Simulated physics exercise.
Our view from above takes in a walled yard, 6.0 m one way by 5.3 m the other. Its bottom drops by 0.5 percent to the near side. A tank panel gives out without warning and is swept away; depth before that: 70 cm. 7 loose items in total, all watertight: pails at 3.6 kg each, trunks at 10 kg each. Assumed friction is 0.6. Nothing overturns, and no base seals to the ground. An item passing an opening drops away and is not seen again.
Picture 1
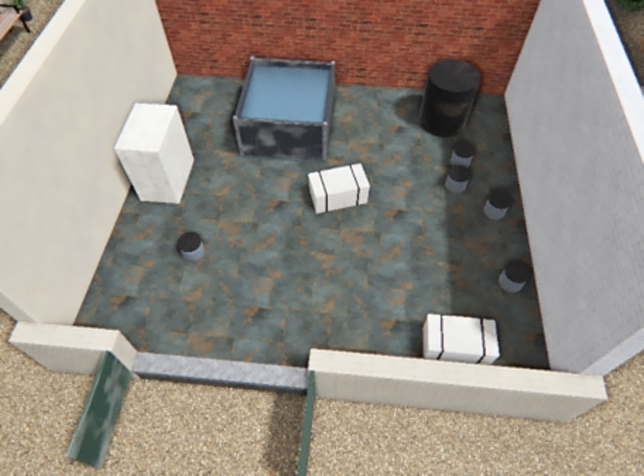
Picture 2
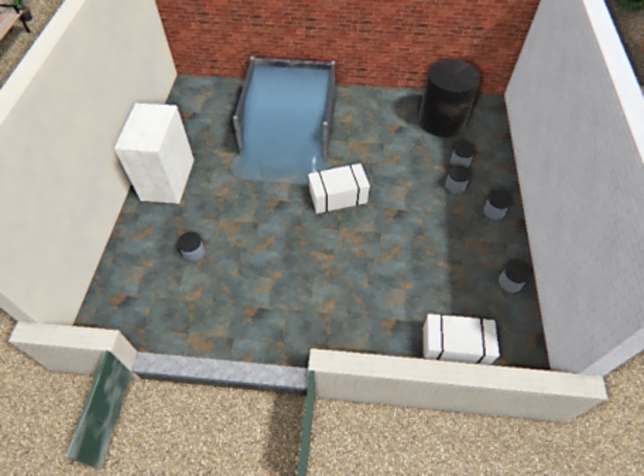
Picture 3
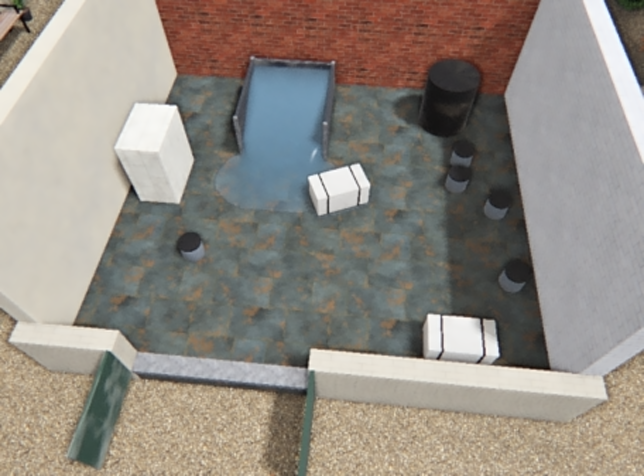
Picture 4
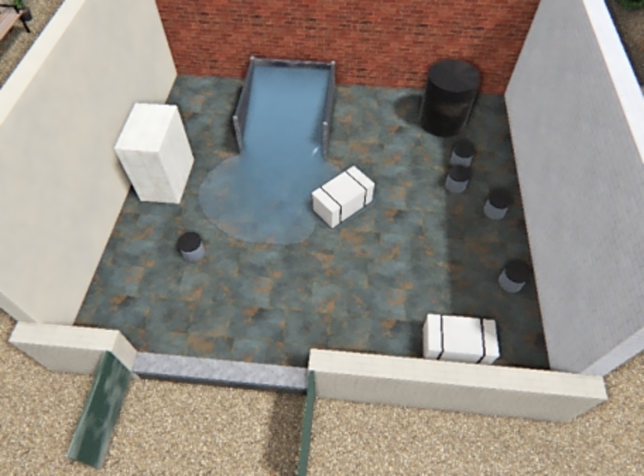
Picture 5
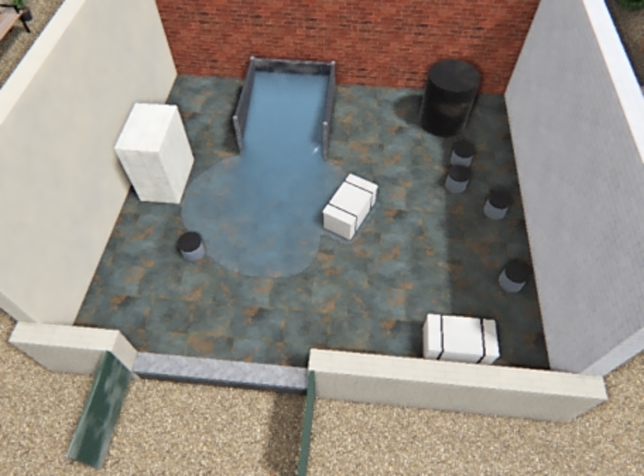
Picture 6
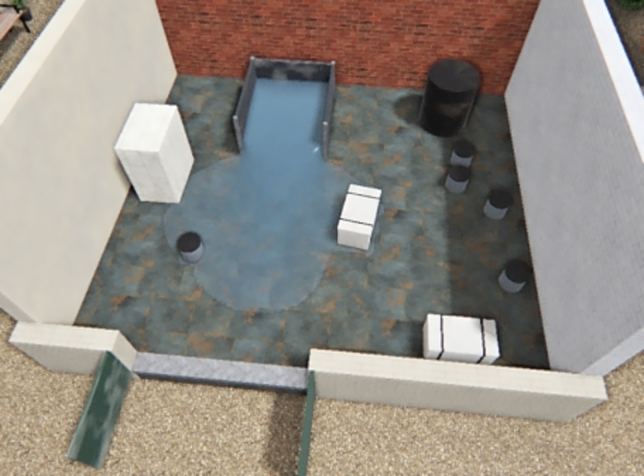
A walled yard with a mottled slate-coloured floor and a red brick back wall is seen from above by a still camera. A dark-framed tank of blue water stands at the back, with a tall white block to the left, two strapped white trunks, small dark-topped pails and a black drum at right. The tank's front panel gives way, and water spreads forward across the floor, turning and nudging the middle trunk and surrounding the left pail, which stays put.
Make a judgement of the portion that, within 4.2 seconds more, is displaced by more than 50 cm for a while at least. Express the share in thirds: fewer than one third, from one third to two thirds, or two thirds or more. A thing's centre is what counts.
The share ends up from a third to just below two thirds.
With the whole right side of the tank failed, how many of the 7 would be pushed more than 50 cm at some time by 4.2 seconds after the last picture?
Then the count would be 5.
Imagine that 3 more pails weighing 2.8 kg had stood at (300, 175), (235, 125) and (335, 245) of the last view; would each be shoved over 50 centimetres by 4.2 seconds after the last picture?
In the order asked: Above the mark; below the mark; above the mark.
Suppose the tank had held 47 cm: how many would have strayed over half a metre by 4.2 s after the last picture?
Then 3.
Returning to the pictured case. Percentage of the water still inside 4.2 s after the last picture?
58 %.
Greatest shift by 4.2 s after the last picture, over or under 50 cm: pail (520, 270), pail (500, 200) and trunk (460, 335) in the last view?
Taking them in turn, the answers are greater, smaller and greater.
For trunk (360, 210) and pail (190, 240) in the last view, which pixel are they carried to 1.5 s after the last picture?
They should sit about (484, 298) and (87, 311) in the last view.
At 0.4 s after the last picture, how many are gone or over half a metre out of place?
By my reckoning, 1.
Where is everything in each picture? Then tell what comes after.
In the first frame, a trunk at (339, 180), on the bottom; a pail at (189, 241) rests on the ground; 1.8 m2 under water; 0 of 7 have shifted.
In the second frame, a trunk at (339, 180), on the bottom; a pail at (189, 241) rests on the ground; water covers 2.5 m2; 0 of 7 have shifted.
In the third frame, a trunk at (339, 181), on the bottom; a pail at (189, 241) rests on the ground; water covers 3.5 m2; 0 of 7 have shifted.
In the fourth frame, a trunk at (343, 188), on the bottom, 18 cm from its start; a pail at (189, 241) rests on the ground; water covers 4.7 m2; 1 of 7 have shifted.
In the fifth frame, a trunk at (351, 198), on the bottom, 39 cm from its start; a pail at (189, 241) rests on the ground; water covers 6.3 m2; 1 of 7 have shifted.
In the sixth frame, a trunk at (360, 209), on the bottom, 60 cm from its start; a pail at (189, 242), on the bottom; 8.0 m2 under water; 1 of 7 have shifted.
Then, 0.4 s after the last picture 1 of 7 are over 50 cm from their spots; 0 afloat.
Then, 1.5 s after the last picture 2 of 7 are over 50 cm from their spots; 1 afloat.
Then, 2.8 s after the last picture 3 of 7 are over 50 cm from their spots; 3 afloat.
Then, 4.2 s after the last picture 3 of 7 are over 50 cm from their spots, and 4 have been at some point; 3 afloat.
